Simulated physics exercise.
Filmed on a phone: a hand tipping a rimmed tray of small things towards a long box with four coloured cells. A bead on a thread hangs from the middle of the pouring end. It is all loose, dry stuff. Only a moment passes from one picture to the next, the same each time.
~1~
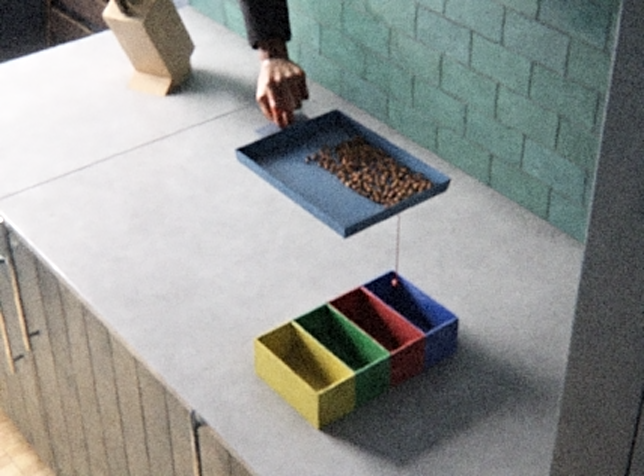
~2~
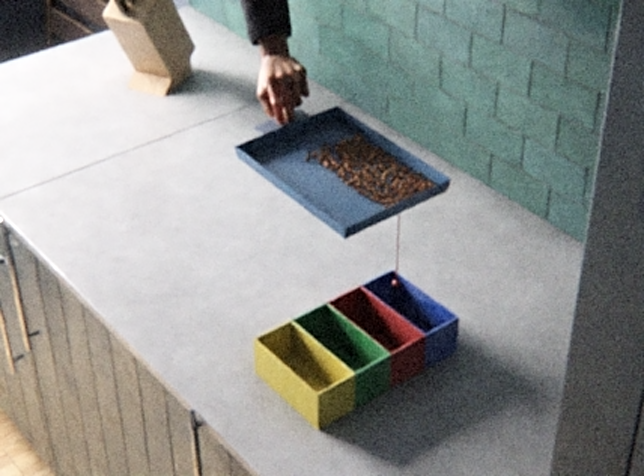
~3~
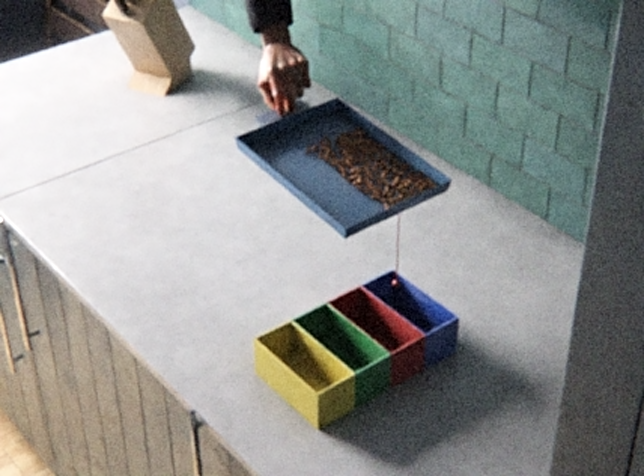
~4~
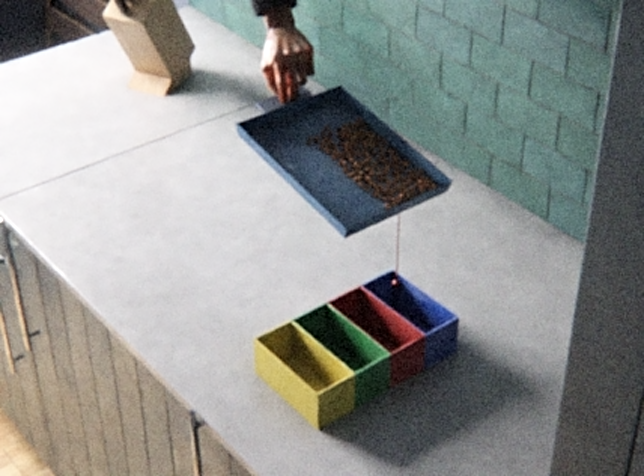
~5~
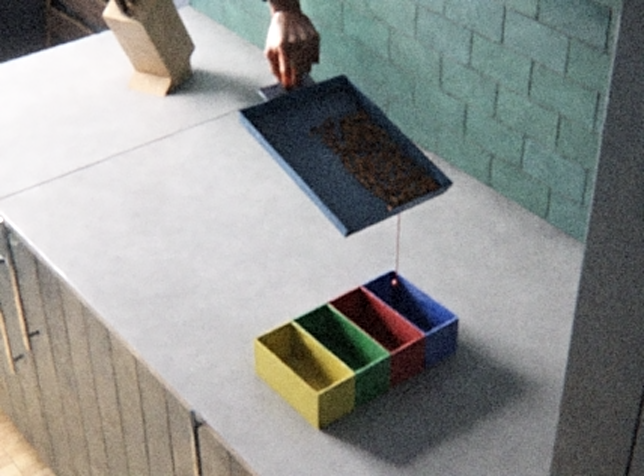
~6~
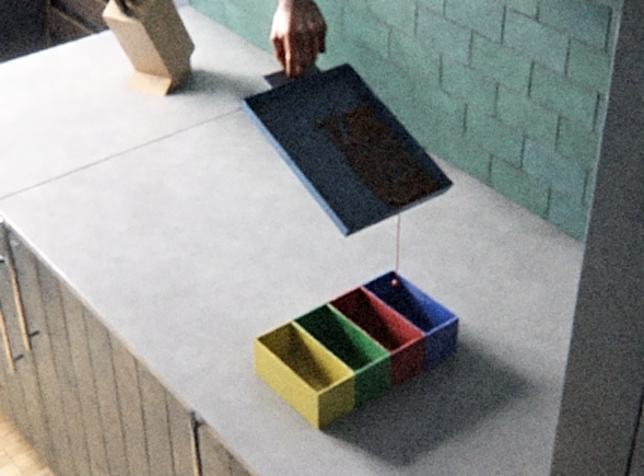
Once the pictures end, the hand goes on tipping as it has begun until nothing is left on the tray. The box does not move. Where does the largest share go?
The blue one ends fullest.
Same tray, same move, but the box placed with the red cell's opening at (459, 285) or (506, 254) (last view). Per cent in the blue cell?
The first gives 0 %, the second 0 %.
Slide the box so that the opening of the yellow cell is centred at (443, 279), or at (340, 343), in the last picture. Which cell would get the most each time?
At the first place that yellow cell, at the second the cell in blue.
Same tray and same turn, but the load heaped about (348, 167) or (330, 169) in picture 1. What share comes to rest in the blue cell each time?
In turn 30 and 30 in a hundred.
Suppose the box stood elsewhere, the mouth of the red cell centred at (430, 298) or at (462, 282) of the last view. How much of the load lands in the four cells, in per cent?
The first gives 100 %, the second 100 %.
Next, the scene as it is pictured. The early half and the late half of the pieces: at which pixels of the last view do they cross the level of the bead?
At about (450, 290), then at (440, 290).
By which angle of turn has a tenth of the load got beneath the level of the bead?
At some 95 degrees.
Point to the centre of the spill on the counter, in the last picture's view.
Near (476, 331).
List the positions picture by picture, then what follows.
Corners of the pouring end near (345, 226) and (447, 179), level; middle of the load near (374, 173), cereal balls; bead on its thread near (396, 284); yellow cell near (336, 398); green cell near (372, 378); red cell near (407, 359); blue cell near (441, 340), in the first frame.
Corners of the pouring end near (345, 226) and (448, 179), level; middle of the load near (374, 172), in the second frame.
Corners of the pouring end near (346, 226) and (448, 180), tipped barely, level across its low end; middle of the load near (374, 169), in the third frame.
Corners of the pouring end near (347, 227) and (449, 181), tipped a little, level across its low end; middle of the load near (375, 164), in the fourth frame.
Corners of the pouring end near (348, 227) and (450, 182), tipped clearly, level across its low end; middle of the load near (377, 160), in the fifth frame.
Corners of the pouring end near (349, 228) and (451, 183), tipped clearly, level across its low end; middle of the load near (382, 159), the bulk on the move; yellow cell near (336, 398); green cell near (372, 378); red cell near (407, 359); blue cell near (441, 340), in the sixth frame.
Shortly afterwards, tray tipped steeply; all but a few on the tray; a little falling or outside the box.
Next, tray tipped past a quarter turn; near two thirds on the tray; only a few in the blue cell; near a third falling or outside the box.
Some moments later, tray tipped past a quarter turn; near a third in the blue cell; a little in the red cell; near half falling or outside the box.
In the end, tray tipped past a quarter turn; near a third in the blue cell; a little in the red cell; none at all in the yellow cell; none at all in the green cell; near half outside the box.
